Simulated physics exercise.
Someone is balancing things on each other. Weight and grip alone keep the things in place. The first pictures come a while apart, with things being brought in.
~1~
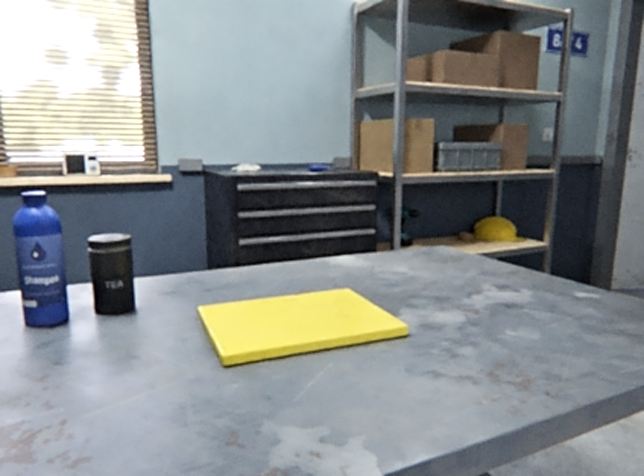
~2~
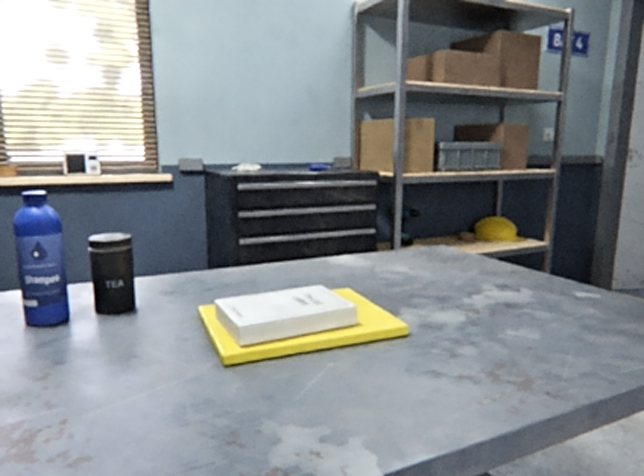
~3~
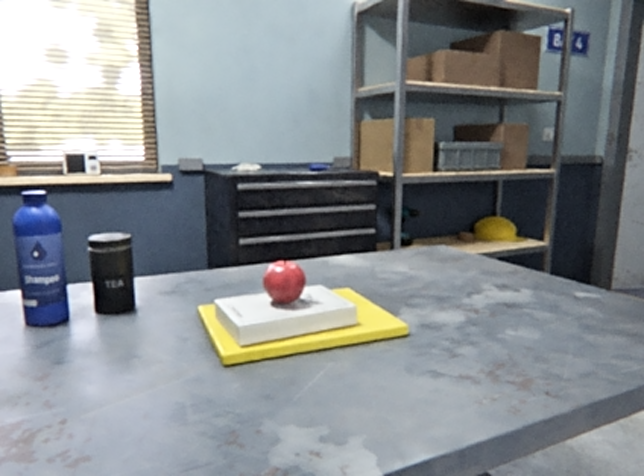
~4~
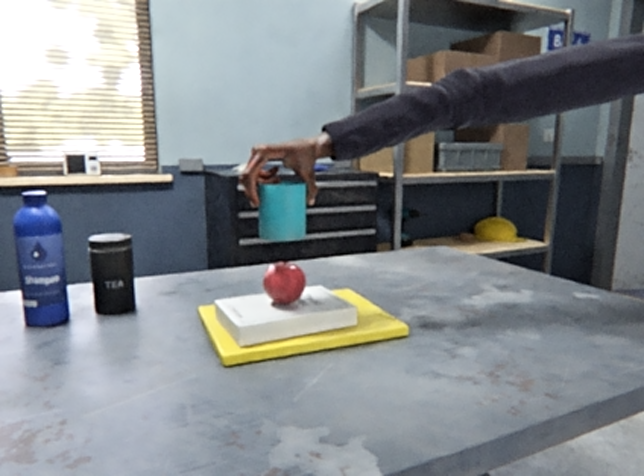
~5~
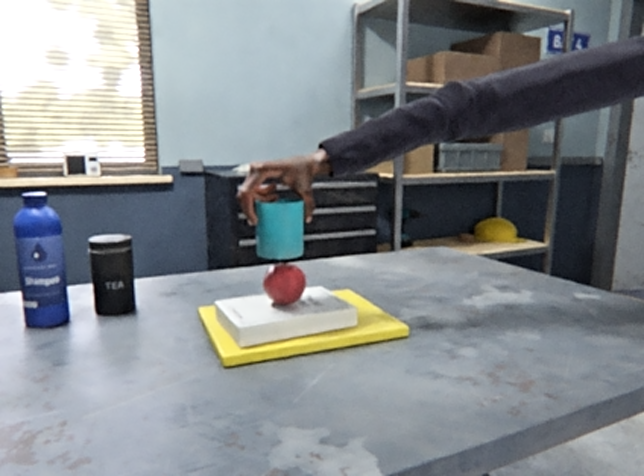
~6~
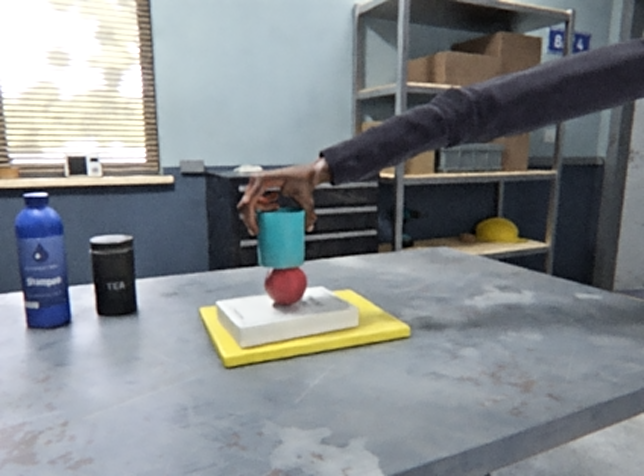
A yellow tray lies on a worn grey table in a workshop, seen from slightly above, with a blue bottle and black jar at left and drawers, shelves and a blind-covered window behind. A white book appears on the tray, then a red apple on the book. From the right, a dark-sleeved arm brings in a turquoise cup and lowers it onto the apple, keeping hold of it.
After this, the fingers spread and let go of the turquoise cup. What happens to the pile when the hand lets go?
The pile tips over.
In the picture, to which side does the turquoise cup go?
It goes leftward.
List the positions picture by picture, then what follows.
The last thing is not in view yet; yellow tray (298, 320), in the first frame.
The last thing is not in view yet; black jar (113, 273), in the second frame.
The last thing is not in view yet; red apple (284, 282), in the third frame.
On its way; turquoise cup (282, 211); blue bottle (41, 257), in the fourth frame.
On its way; turquoise cup (280, 228); white book (285, 313), in the fifth frame.
Set down, still held; turquoise cup (281, 237); yellow tray (299, 322), in the sixth frame.
Then, 0.50 s on from there, turquoise cup now fallen.
Then, 0.60 s on from there, things are still on the move.
In the end, fallen, turquoise cup; the other 5 unmoved. At the end, from the last picture's camera, turquoise cup near (180, 325). The pile comes apart.
